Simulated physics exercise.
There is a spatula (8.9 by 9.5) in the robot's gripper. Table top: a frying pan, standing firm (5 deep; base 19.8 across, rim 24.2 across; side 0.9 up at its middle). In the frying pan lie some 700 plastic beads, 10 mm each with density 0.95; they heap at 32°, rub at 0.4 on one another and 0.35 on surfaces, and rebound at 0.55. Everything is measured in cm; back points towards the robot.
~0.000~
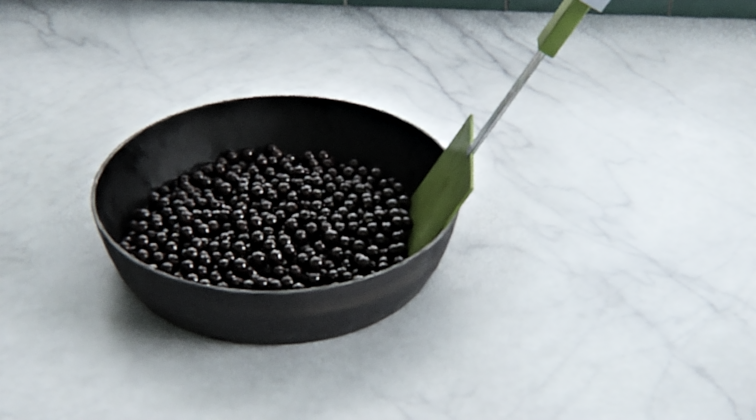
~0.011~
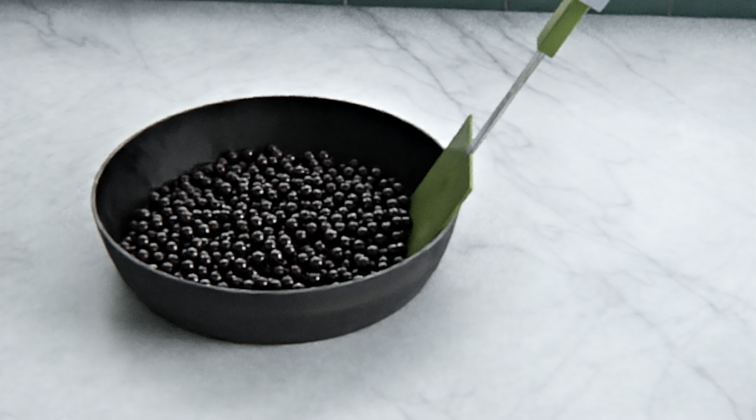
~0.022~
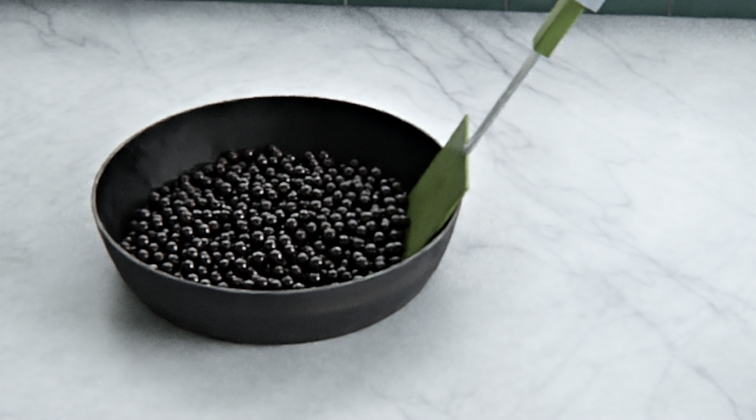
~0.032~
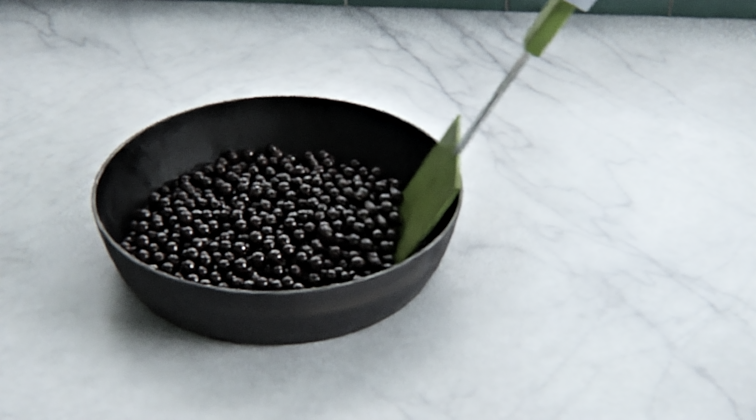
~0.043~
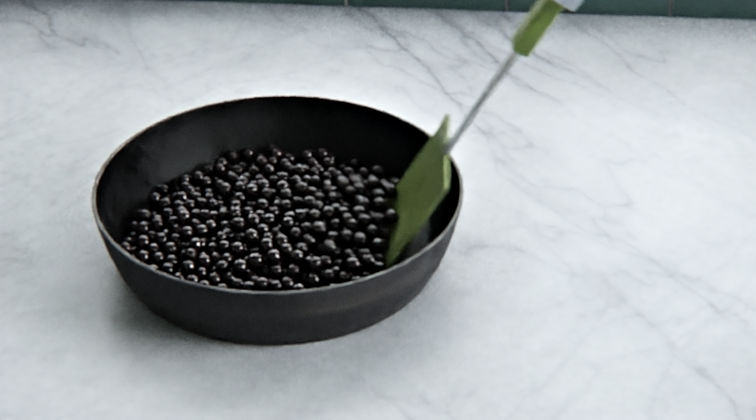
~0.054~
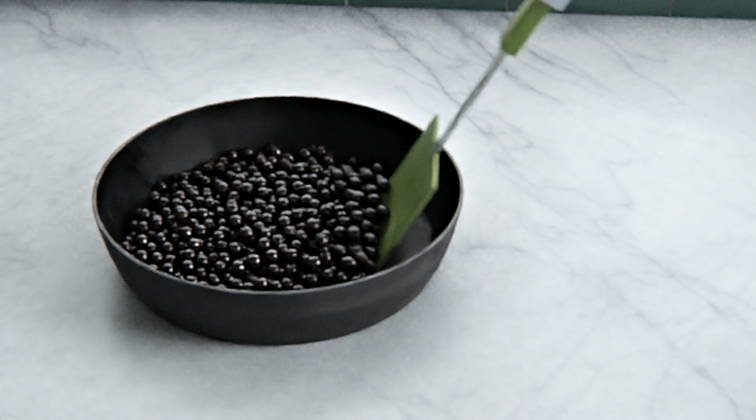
On a marble tabletop, a green spatula pushing slowly left through small shiny black beads in a dark frying pan.
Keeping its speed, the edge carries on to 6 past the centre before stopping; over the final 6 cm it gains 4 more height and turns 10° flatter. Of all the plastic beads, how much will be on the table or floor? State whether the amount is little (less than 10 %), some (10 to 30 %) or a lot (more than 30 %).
The amount is little, less than 10 %.
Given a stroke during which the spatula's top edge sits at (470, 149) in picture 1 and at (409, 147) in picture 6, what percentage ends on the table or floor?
Roughly 15 percent ends up there.
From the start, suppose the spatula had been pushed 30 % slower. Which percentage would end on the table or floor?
I'd expect near 0 per cent.
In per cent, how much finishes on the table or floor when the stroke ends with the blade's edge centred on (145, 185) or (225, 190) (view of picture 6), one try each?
Estimates, in order: 20 % and 0 %.
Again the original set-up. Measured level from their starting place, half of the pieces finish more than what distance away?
Somewhere about 3 centimetres, I'd say.
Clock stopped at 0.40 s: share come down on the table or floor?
Estimate: About 0 percent.
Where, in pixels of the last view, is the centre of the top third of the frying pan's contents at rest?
Somewhere around (159, 208) in the last picture.
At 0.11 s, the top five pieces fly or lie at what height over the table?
I'd say close to 5 cm on average.
After 0.11 s, sloping 61°, highest piece 6 above the table; 697 in the frying pan.
After 0.17 s, sloping 57°, highest piece 6 above the table; 697 in the frying pan.
After 0.40 s, sloping 51°, highest piece 6 above the table; 680 in the frying pan, 13 on the table or floor, 4 on the blade or in flight.
After 1.45 s, sloping 51°, highest piece 5 above the table; 679 in the frying pan, 18 on the table or floor.
In the end, 679 in the frying pan, 18 on the table or floor. That is 3 % on the table or floor.
